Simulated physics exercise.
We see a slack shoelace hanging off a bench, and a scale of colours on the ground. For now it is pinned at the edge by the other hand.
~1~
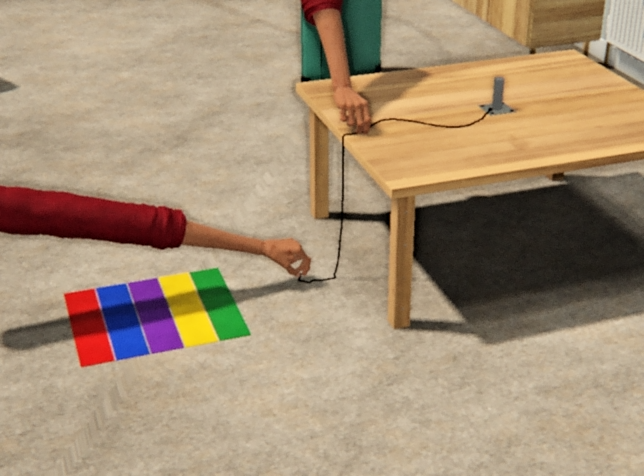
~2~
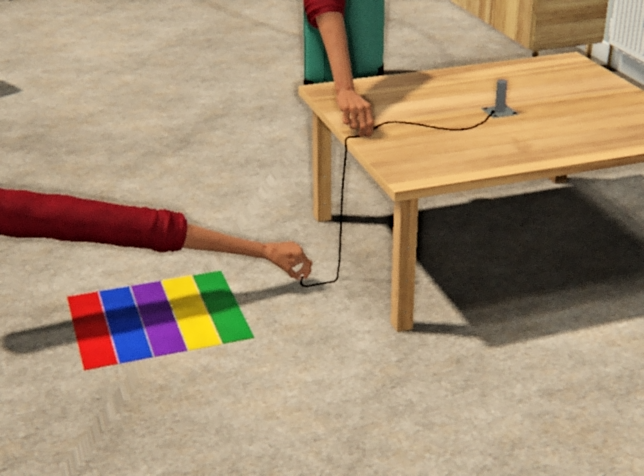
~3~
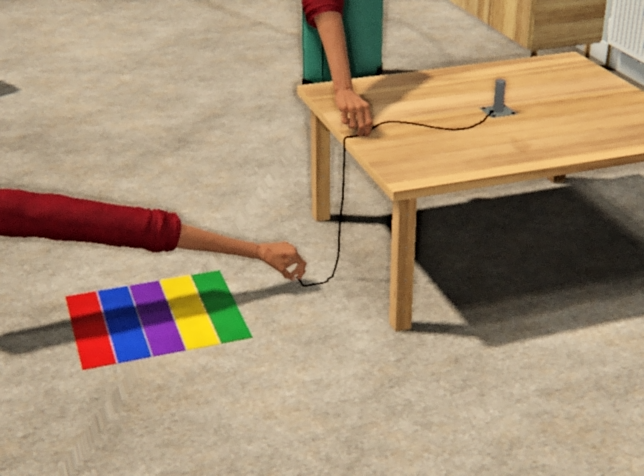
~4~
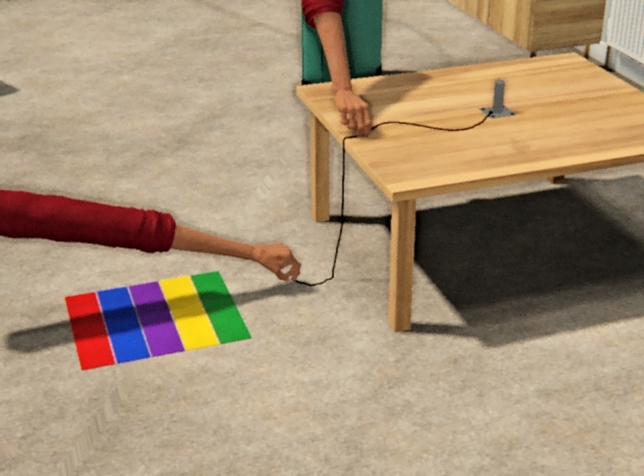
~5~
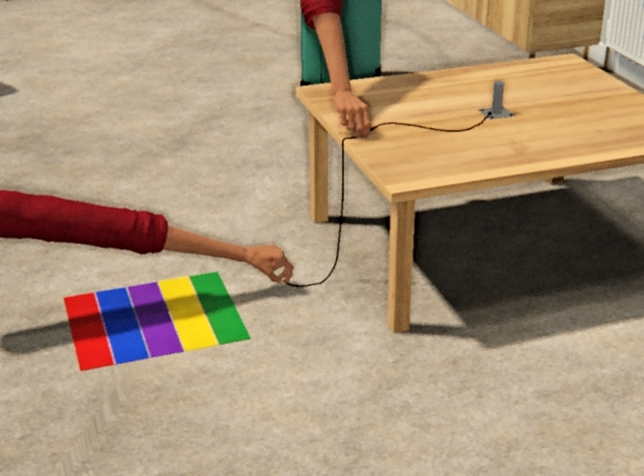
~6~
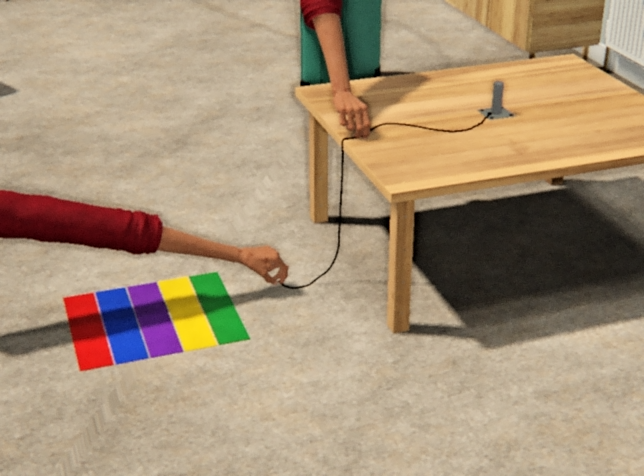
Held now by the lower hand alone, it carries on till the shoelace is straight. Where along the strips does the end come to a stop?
Above the purple strip.
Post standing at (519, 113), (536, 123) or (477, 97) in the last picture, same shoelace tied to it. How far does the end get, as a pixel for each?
Going through the tries, you get (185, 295), then (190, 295), then (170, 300).
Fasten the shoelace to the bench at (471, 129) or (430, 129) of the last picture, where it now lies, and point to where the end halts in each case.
The two answers, in sequence: (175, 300) and (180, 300).
Soon after, end near (204, 294); over green.
Then, end near (175, 299); over yellow.
At full stretch, end near (157, 302); over purple. It halts on the purple strip.
